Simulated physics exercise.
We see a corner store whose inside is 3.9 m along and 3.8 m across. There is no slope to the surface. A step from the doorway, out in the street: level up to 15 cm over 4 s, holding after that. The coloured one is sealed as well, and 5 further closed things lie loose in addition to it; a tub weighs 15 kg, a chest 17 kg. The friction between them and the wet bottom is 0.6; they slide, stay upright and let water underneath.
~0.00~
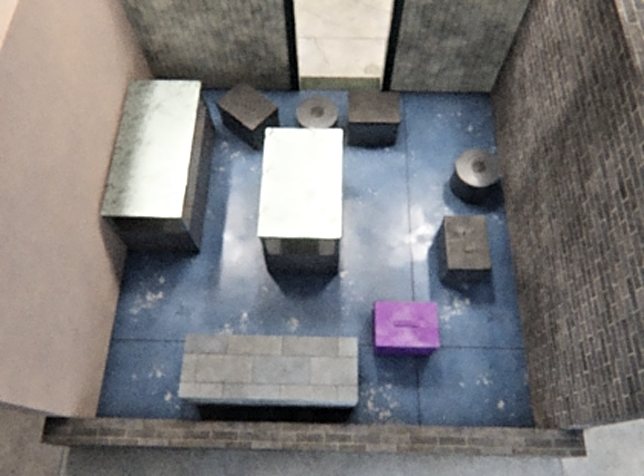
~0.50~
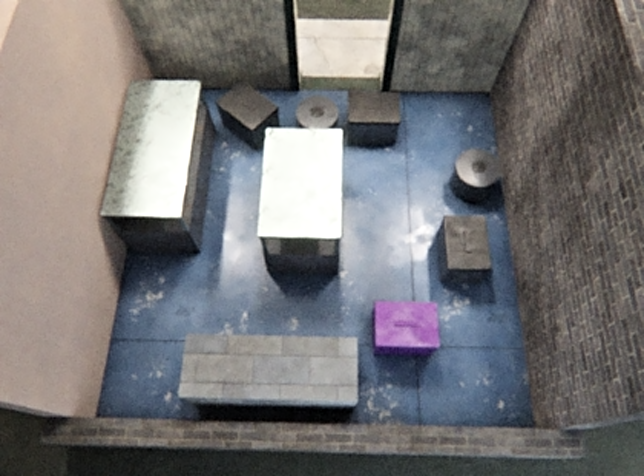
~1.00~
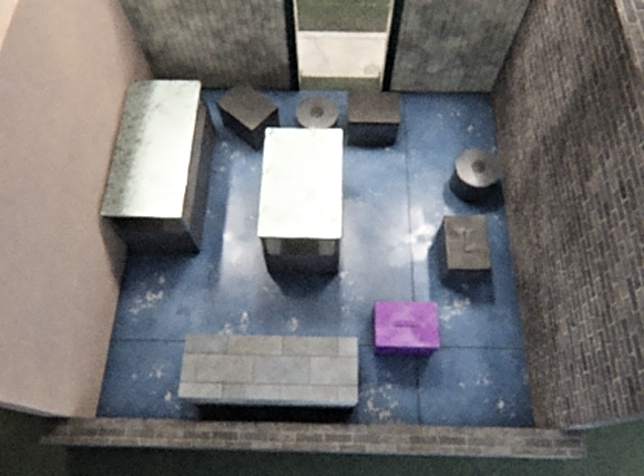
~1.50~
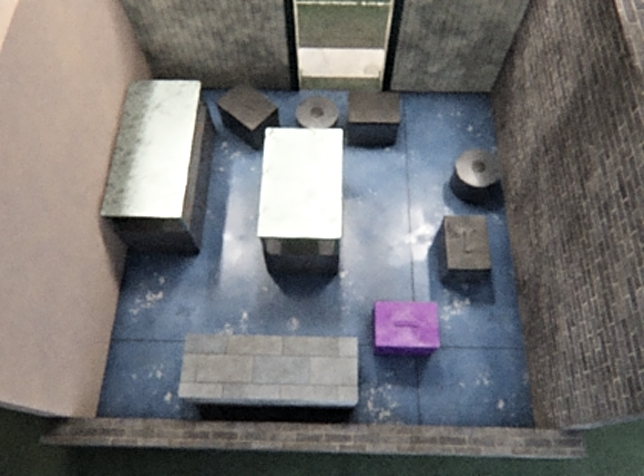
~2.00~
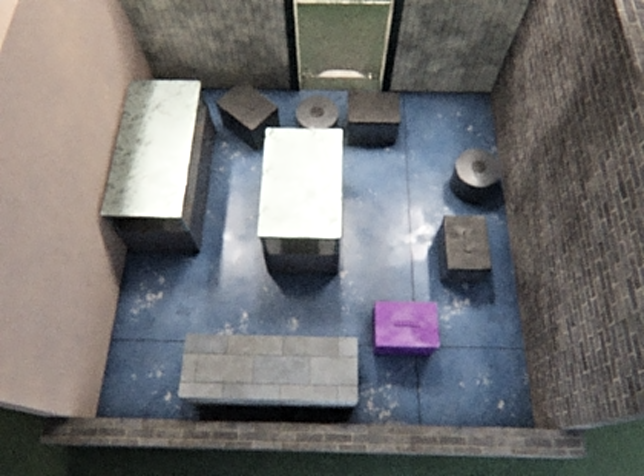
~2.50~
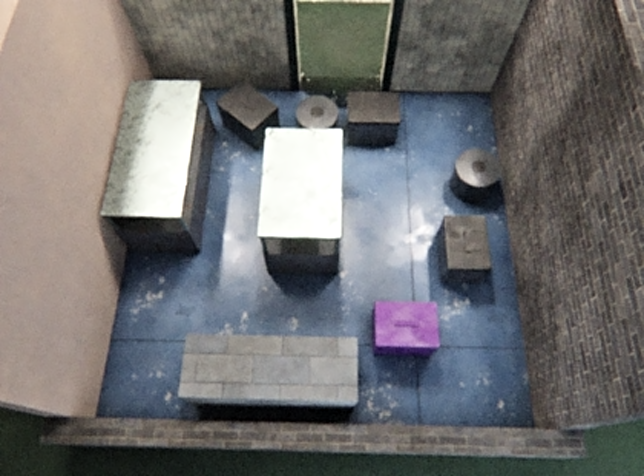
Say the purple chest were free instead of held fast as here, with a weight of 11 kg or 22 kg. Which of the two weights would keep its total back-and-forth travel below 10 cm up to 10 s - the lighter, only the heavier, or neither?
Extra weight is not needed.
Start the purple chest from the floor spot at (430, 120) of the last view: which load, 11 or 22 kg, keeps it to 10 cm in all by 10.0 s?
Just the heavier works.
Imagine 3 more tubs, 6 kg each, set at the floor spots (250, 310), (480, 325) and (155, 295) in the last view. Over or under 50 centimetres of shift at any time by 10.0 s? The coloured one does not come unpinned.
One by one: Not far enough, not far enough and not far enough.
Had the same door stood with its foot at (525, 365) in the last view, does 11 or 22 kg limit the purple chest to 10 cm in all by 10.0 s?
So neither mass does it.
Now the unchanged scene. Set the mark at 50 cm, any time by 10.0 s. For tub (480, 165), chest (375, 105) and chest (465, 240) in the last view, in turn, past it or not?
Listed order gives within limit, above limit, within limit.
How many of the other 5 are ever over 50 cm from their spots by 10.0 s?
The total is 2.
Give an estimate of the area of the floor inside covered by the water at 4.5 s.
Around 2.5 m2 of it.
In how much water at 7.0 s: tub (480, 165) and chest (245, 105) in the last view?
Roughly 4 and 7 cm.
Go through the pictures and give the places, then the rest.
The first picture shows the purple chest at (407, 324) rests on the ground; 0.0 m2 under water; 0 of 6 have shifted.
The second picture shows the purple chest at (407, 324) rests on the ground; water covers 0.0 m2; 0 of 6 have shifted.
The third picture shows the purple chest at (407, 324) rests on the ground; 0.0 m2 under water; 0 of 6 have shifted.
The fourth picture shows the purple chest at (407, 324), on the bottom; water covers 0.0 m2; 0 of 6 have shifted.
The fifth picture shows the purple chest at (407, 324) rests on the ground; 0.0 m2 under water; 0 of 6 have shifted.
The sixth picture shows the purple chest at (407, 324) rests on the ground; 0.1 m2 under water; 0 of 6 have shifted.
After 3.5 s the purple chest would be 0 cm from its start with 11 kg and 0 cm from its start with 22 kg; 0 cm of water round it then.
After 4.5 s the purple chest would be 0 cm from its start with 11 kg and 0 cm from its start with 22 kg; 0 cm of water round it then.
After 7.0 s the purple chest would be 0 cm from its start with 11 kg and 0 cm from its start with 22 kg; 2 cm of water round it then.
After 10.0 s the purple chest would be 0 cm from its start with 11 kg and 0 cm from its start with 22 kg; 4 cm of water round it then.
